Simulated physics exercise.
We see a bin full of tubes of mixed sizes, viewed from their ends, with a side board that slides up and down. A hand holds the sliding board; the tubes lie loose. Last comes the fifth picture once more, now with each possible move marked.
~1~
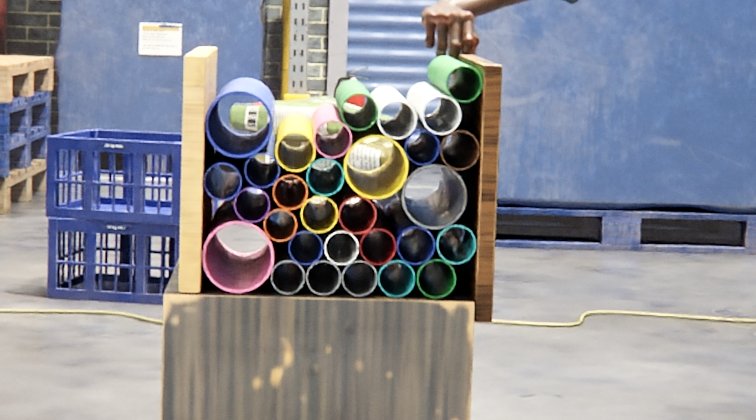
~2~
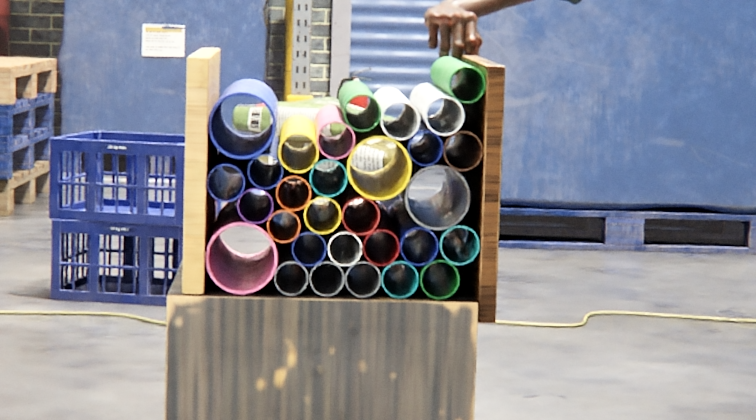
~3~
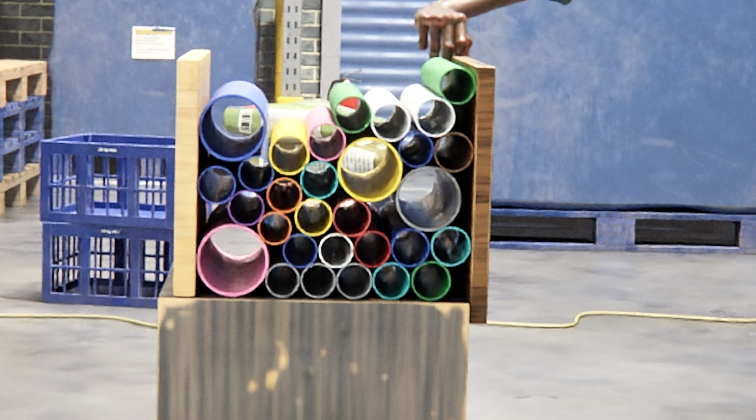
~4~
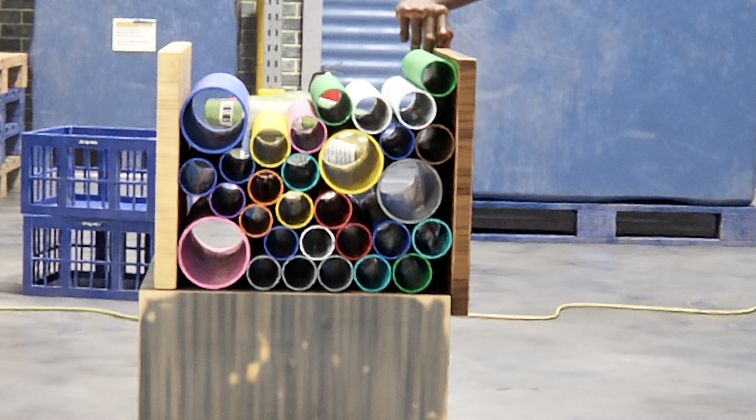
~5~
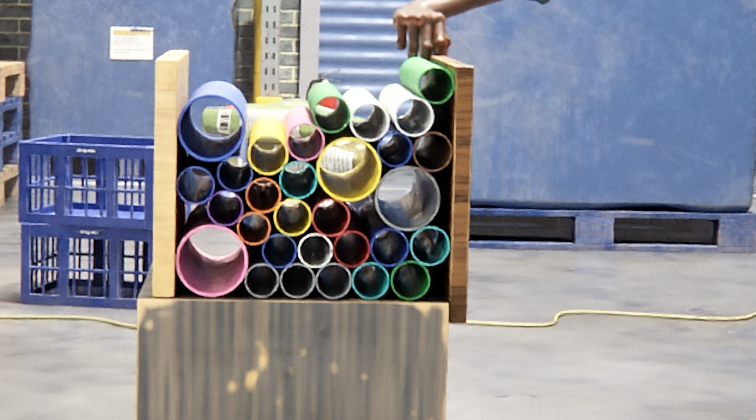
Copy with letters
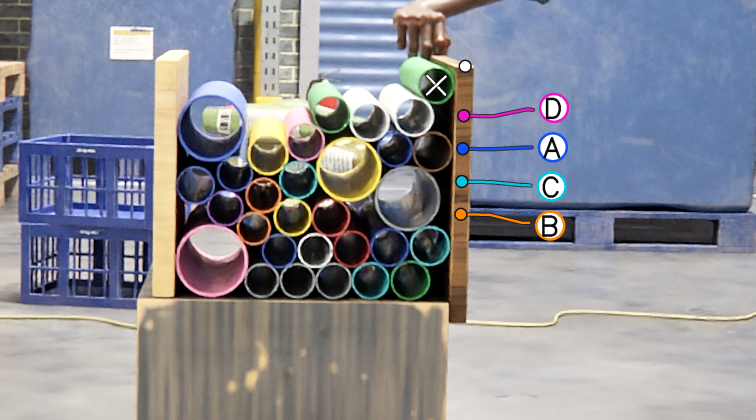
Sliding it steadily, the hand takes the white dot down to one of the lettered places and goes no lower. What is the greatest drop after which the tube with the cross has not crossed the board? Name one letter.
Stop at D.
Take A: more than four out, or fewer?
Fewer than four.
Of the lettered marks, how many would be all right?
One of them.
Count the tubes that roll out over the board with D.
With D, none.
On the marked copy, A at (463, 149); B at (461, 214); C at (462, 182); D at (464, 116); the cross at (436, 86); the white dot at (465, 66).
Following D. Soon after the start, top of the board (455, 99).
Later, top of the board (454, 115).
In the end, top of the board (454, 115), none out over the board, the crossed one still inside.
As for the rest, A lets the crossed one out; B lets the crossed one out; C lets the crossed one out.
